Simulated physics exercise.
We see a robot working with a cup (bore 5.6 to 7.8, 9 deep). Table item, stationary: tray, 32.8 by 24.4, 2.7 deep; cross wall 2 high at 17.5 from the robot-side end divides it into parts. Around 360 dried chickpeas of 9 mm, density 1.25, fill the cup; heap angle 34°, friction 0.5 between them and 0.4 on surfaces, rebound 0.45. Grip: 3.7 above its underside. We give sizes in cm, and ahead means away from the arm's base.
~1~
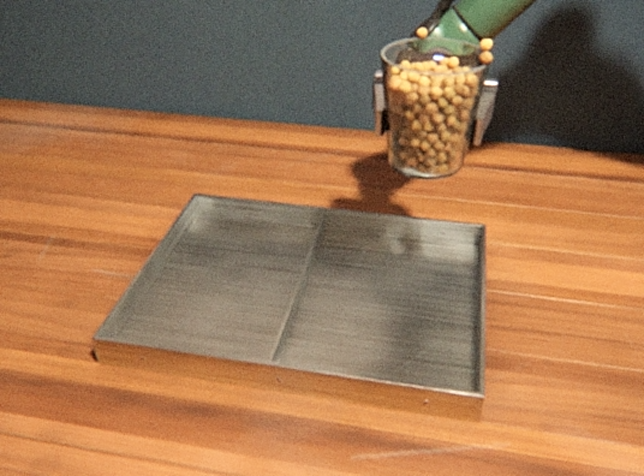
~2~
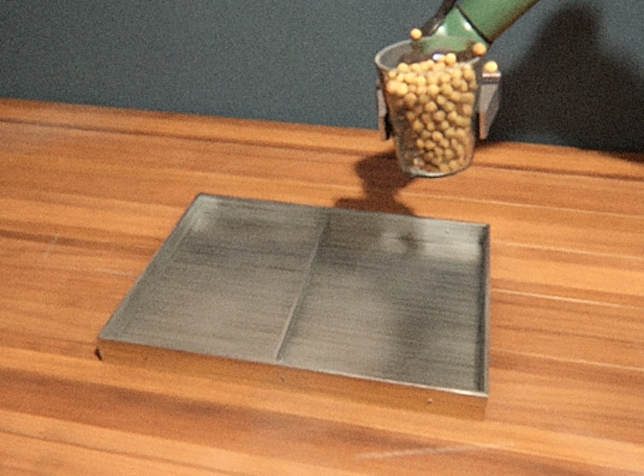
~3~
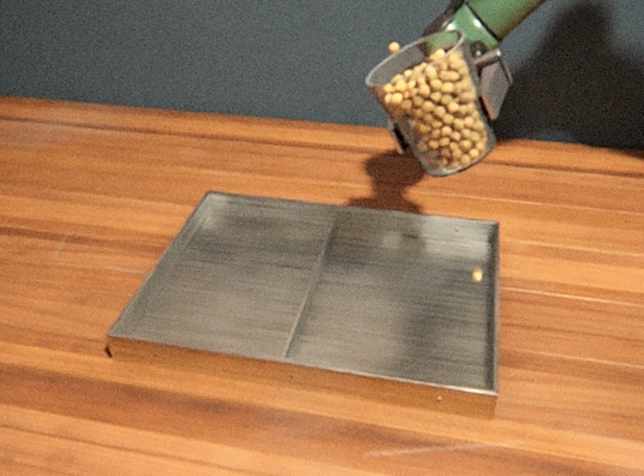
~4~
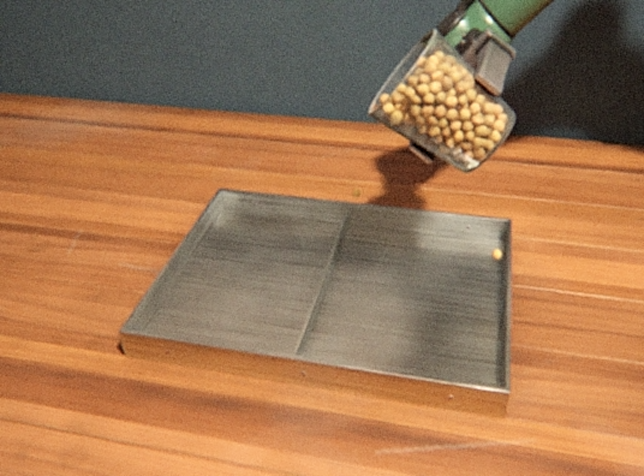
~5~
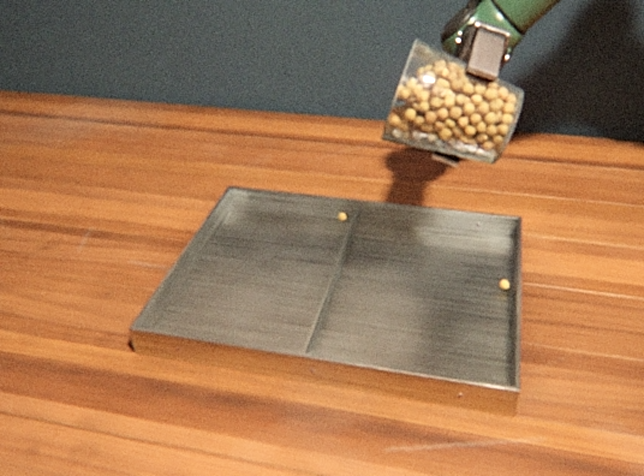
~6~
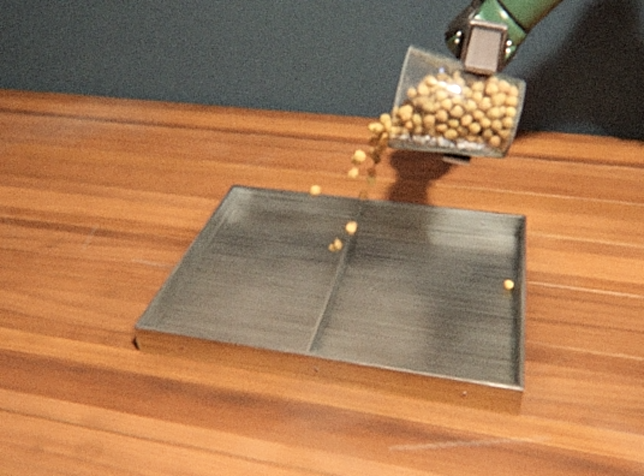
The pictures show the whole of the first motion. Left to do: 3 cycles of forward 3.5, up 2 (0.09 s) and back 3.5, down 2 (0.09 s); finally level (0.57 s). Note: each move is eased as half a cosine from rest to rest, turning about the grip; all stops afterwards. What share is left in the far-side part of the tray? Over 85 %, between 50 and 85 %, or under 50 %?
Over 85 %.
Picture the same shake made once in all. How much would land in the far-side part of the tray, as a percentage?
Probably about 90 in a hundred.
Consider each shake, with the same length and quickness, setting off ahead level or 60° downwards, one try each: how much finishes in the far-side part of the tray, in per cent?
Result: Approx. 80 % and 45 %, one try each.
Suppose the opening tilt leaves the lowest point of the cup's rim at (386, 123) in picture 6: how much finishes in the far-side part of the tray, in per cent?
Estimate: About 85 per cent.
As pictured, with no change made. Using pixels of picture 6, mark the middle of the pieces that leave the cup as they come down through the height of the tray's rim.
Close to pixel (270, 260).
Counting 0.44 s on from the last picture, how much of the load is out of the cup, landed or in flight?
About 100 in a hundred parts are out by then.
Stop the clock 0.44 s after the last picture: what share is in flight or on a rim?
About 1 per cent.
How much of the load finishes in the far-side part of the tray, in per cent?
About 95 %.
Then, 0.44 s on, tilted 82° forward, highest piece 20 above the table; 338 in the far-side part, 19 in the robot-side part, 1 in the cup, 1 on the table or floor, 4 in flight or on a rim.
Then, 0.89 s on, tilted 27° forward, highest piece 17 above the table; 338 in the far-side part, 20 in the robot-side part, 4 on the table or floor, 1 in the cup.
Then, 1.31 s on, level, highest piece 17 above the table; 338 in the far-side part, 20 in the robot-side part, 4 on the table or floor, 1 in the cup.
Then, 2.36 s on, level, highest piece 17 above the table; 338 in the far-side part, 20 in the robot-side part, 4 on the table or floor, 1 in the cup.
In the end, 338 in the far-side part, 20 in the robot-side part, 4 on the table or floor, 1 in the cup. That is 93 % in the far-side part of the tray.
